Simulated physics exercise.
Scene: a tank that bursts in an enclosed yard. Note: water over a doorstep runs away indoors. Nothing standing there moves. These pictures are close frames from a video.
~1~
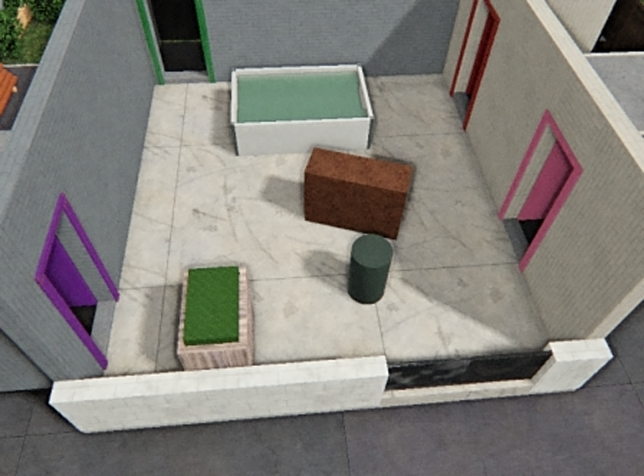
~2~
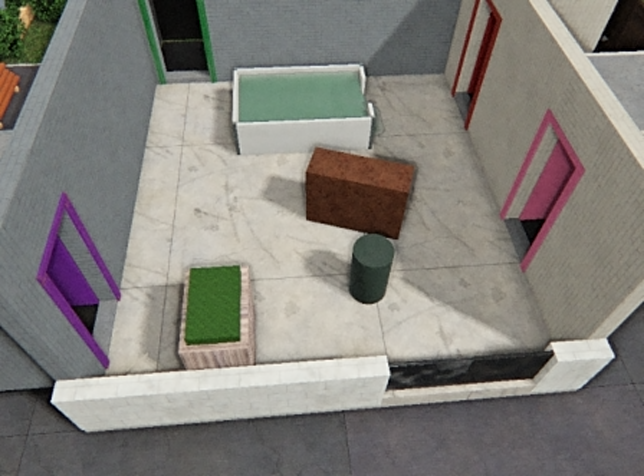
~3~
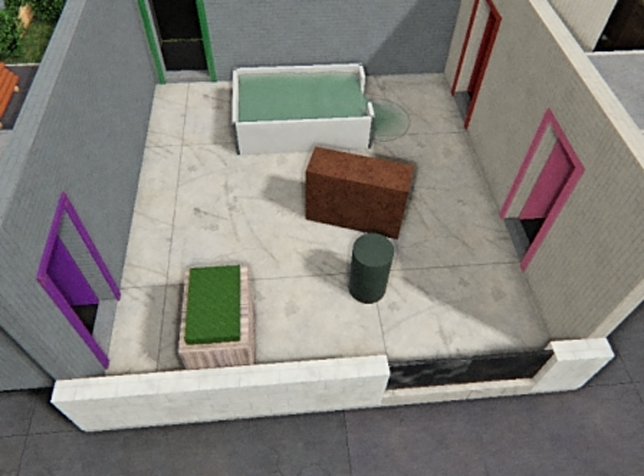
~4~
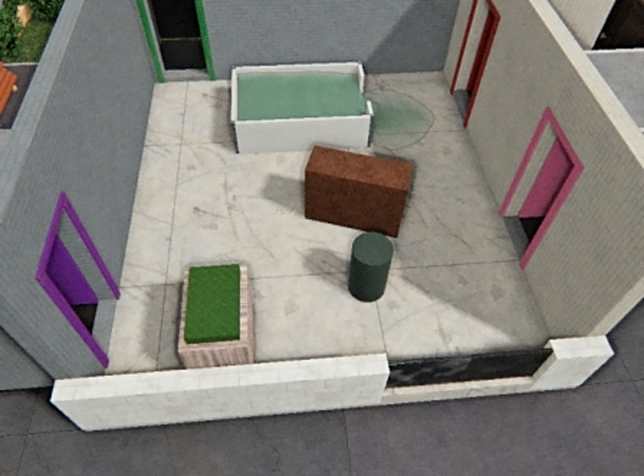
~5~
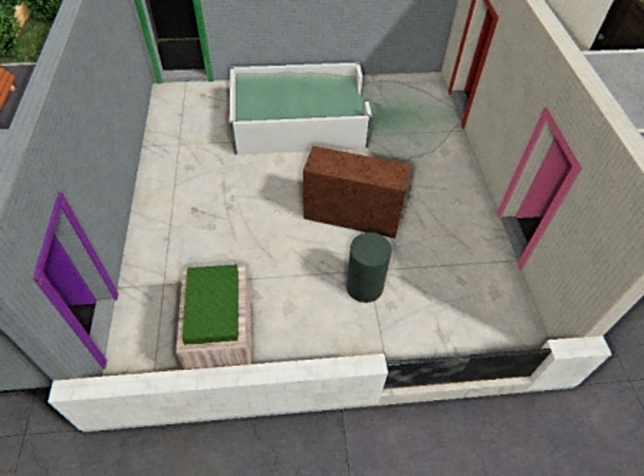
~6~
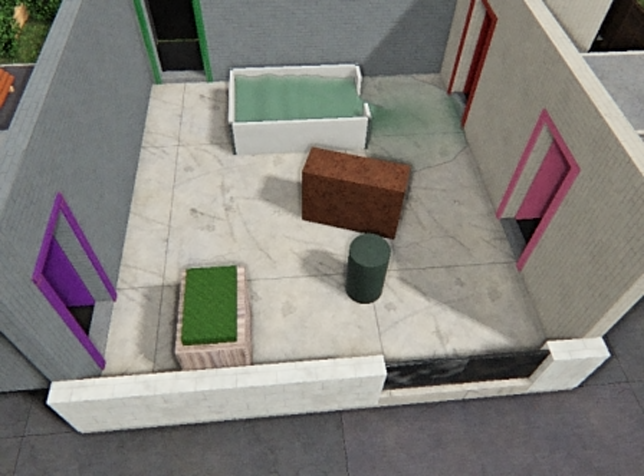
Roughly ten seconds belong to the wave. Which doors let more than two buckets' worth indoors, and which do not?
My prediction: I expect the green door to let through an acceptable amount. I expect the pink door to let through an acceptable amount. I expect the red door to let through too much. I expect the purple door to let through an acceptable amount.
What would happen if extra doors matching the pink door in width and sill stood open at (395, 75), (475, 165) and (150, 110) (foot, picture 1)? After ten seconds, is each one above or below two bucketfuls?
In the listed order: Tops the limit, tops the limit, stays within it.
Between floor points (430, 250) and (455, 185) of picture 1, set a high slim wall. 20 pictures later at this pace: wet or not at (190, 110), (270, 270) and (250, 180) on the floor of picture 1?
Results in sequence: Bone-dry / bone-dry / bone-dry.
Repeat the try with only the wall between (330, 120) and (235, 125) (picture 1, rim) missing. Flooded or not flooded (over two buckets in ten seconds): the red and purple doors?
Here the red keeps within bounds, and the purple gets too much.
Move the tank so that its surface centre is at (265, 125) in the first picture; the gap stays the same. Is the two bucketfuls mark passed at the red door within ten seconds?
Briefly, red crosses the line.
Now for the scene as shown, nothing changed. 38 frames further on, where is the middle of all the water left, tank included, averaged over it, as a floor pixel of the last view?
I would point to (351, 157).
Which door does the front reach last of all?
The one in purple.
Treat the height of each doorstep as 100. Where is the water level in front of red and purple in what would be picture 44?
Roughly 120 % and 0 %, respectively.
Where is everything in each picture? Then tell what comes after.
Still water in the open tank at (300, 97), in the first picture.
The front is at (376, 134), out from the gap at (363, 110), in the second picture.
Water pours out at (362, 112) and has run to (405, 123), in the third picture.
Water pours out at (362, 110) and has run to (429, 121), in the fourth picture.
Water pours out at (360, 110) and has run to (455, 112), in the fifth picture.
Water pours out at (359, 111) and has run to (458, 100), in the sixth picture.
A moment on, water covers 15 % of the floor; the green door not reached, the pink door not reached, the red door over two buckets in, the purple door not reached.
Next, water covers 20 % of the floor; the green door not reached, the pink door wet at the sill, nothing in, the red door far over two buckets in, the purple door not reached.
Then, water covers 35 % of the floor; the green door not reached, the pink door wet at the sill, nothing in, the red door far over two buckets in, the purple door not reached.
Later, water covers 55 % of the floor; the green door wet at the sill, nothing in, the pink door wet at the sill, nothing in, the red door far over two buckets in, the purple door not reached.
In the end, water covers 90 % of the floor; the green door wet at the sill, nothing in, the pink door wet at the sill, nothing in, the red door far over two buckets in, the purple door wet at the sill, nothing in.
